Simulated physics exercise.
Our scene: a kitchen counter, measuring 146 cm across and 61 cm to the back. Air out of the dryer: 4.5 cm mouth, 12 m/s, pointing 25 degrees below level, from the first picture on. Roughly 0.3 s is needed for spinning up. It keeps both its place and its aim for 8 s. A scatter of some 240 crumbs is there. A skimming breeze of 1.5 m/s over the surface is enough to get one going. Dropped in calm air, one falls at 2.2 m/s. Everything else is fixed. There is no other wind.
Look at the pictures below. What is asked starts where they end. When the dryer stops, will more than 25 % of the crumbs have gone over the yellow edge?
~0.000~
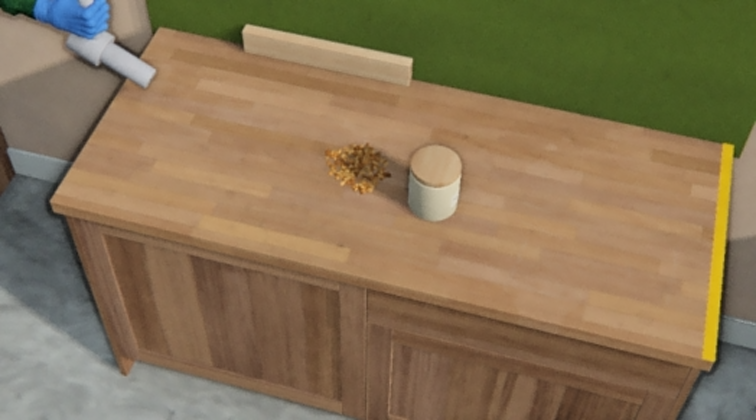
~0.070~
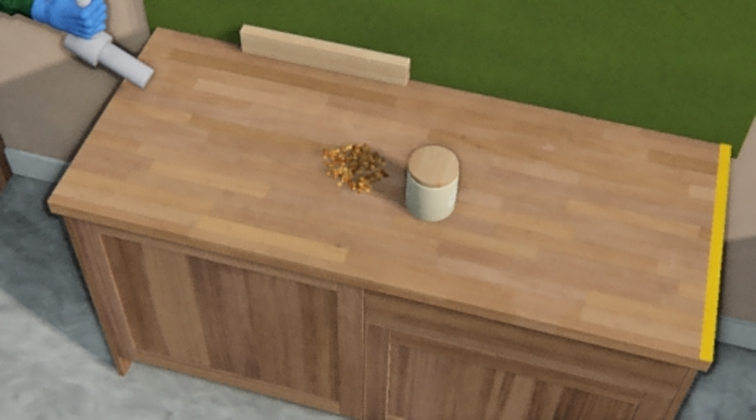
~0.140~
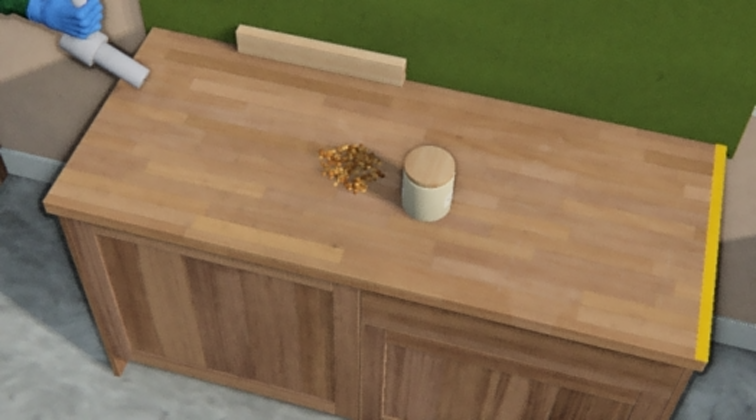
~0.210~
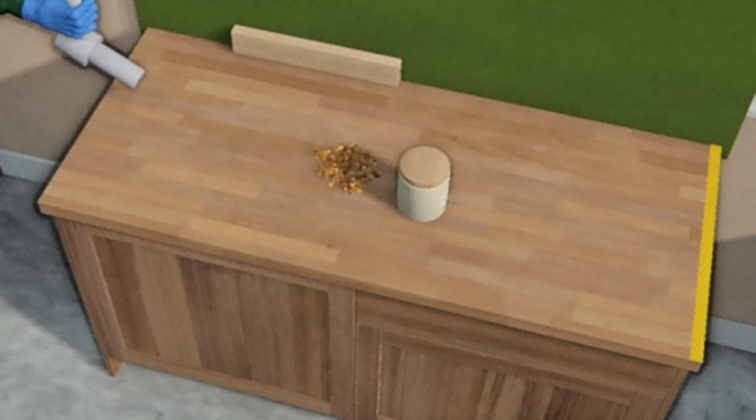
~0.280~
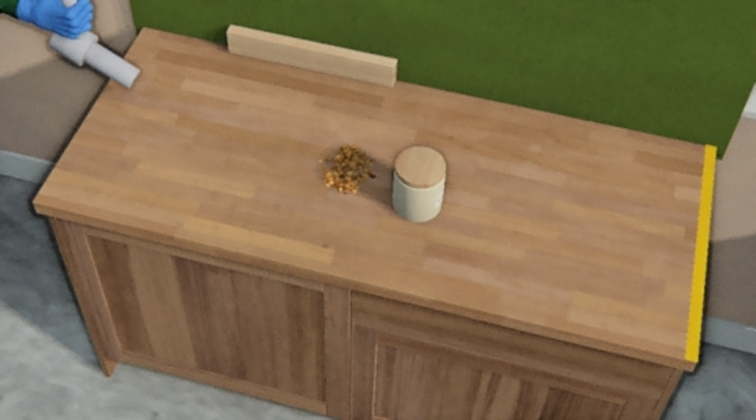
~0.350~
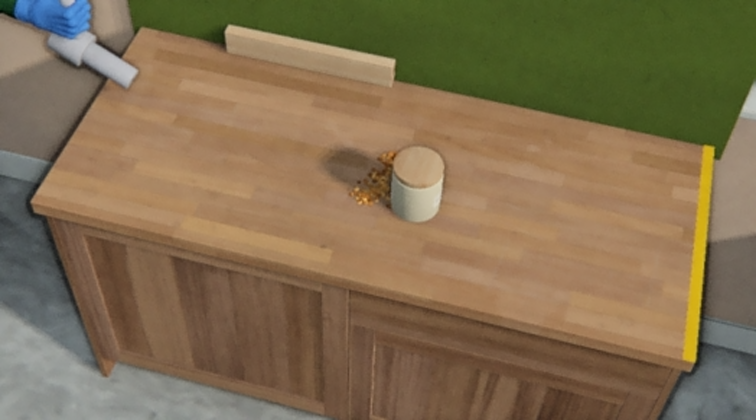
Threshold crossed.
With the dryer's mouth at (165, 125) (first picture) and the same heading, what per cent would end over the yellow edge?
My estimate is close to 70 percent.
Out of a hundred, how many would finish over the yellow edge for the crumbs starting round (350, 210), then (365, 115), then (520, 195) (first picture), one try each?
Results, one try each: 0 %, 100 %, 40 %.
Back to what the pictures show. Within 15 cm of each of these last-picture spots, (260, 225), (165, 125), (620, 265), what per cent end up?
Estimates in listed order: 0 %; 0 %; 15 %.
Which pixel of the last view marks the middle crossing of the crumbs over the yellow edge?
(708, 220).
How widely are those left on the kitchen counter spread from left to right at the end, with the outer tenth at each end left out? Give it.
Looks like some 30 cm to me.
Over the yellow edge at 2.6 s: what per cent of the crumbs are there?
Share: Approx. 40 %.
After 1.6 s the count stands so, 38 % are over the yellow edge; the middle of those still in play is near (597, 231).
After 2.6 s the count stands so, 41 % are over the yellow edge; the middle of those still in play is near (613, 232).
After 4.4 s the count stands so, 42 % are over the yellow edge; the middle of those still in play is near (618, 236).
After 8.0 s, at the end, 43 % are over the yellow edge; the middle of those still in play is near (628, 238).
